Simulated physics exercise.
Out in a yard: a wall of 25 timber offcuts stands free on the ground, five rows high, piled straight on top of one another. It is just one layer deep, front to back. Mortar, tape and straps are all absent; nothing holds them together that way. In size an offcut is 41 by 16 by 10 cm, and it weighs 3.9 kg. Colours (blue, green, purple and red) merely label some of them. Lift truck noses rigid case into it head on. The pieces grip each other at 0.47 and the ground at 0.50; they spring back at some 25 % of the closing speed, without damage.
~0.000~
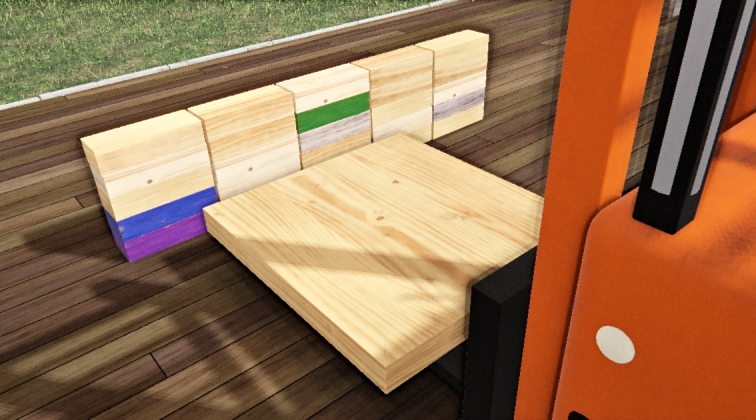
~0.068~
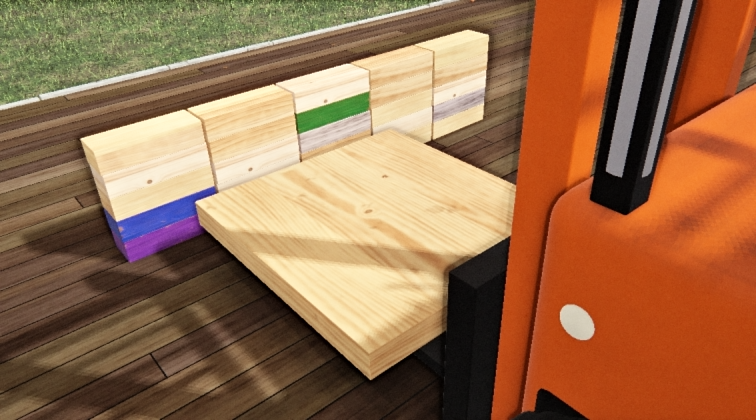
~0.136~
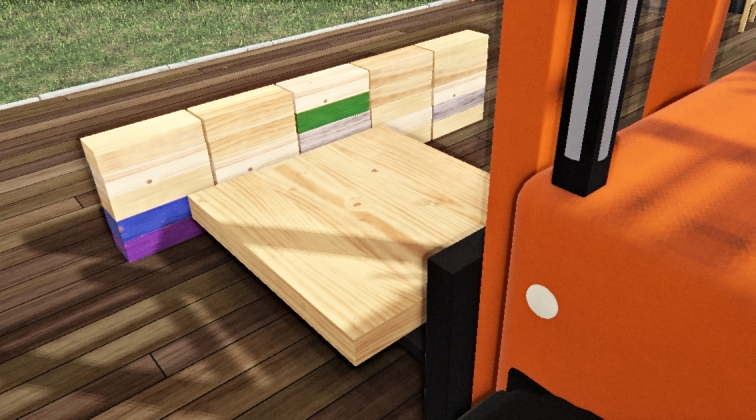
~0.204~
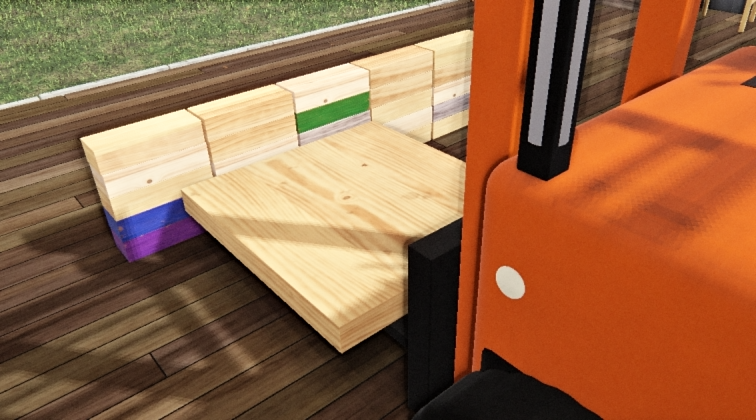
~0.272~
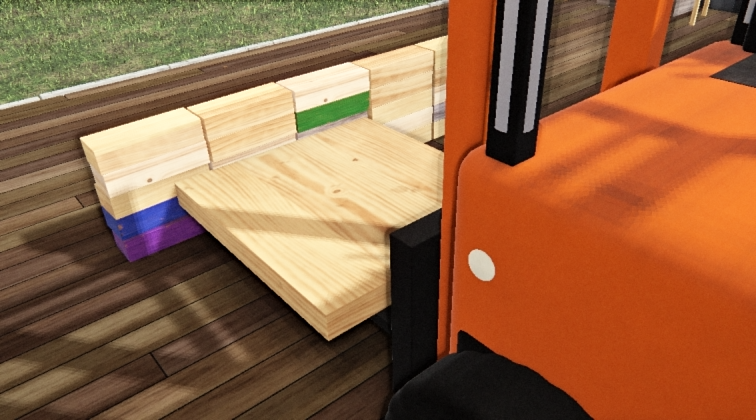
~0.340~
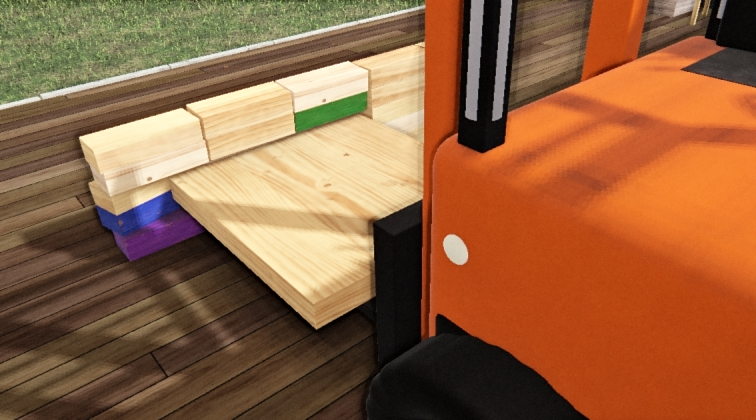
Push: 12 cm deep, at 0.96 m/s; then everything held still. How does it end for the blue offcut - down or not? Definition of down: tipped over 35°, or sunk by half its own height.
It ends down.
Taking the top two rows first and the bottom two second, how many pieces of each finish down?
Top: 6; bottom: 3.
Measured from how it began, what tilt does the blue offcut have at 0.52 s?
Roughly 10°.
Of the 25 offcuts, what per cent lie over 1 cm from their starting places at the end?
50 % shifted.
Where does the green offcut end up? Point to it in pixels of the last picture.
At about (298, 126).
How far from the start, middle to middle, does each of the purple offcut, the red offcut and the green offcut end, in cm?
Purple 0 cm, red 0 cm, green 38 cm.
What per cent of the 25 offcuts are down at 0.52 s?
At that instant, 25 percent.
After 0.52 s, 6 of the 25 offcuts down; blue offcut leaning 12°; green offcut leaning 43°, 35 mm lower.
After 0.80 s, 12 of the 25 offcuts down; blue offcut leaning 52°, 37 mm lower; green offcut 14 cm lower.
At rest (2.2 s), 12 of the 25 offcuts down; blue offcut on its side; green offcut leaning 55°, 20 cm lower; red offcut unmoved. As the last picture would show them, middles, blue offcut near (137, 204), green offcut near (298, 126).
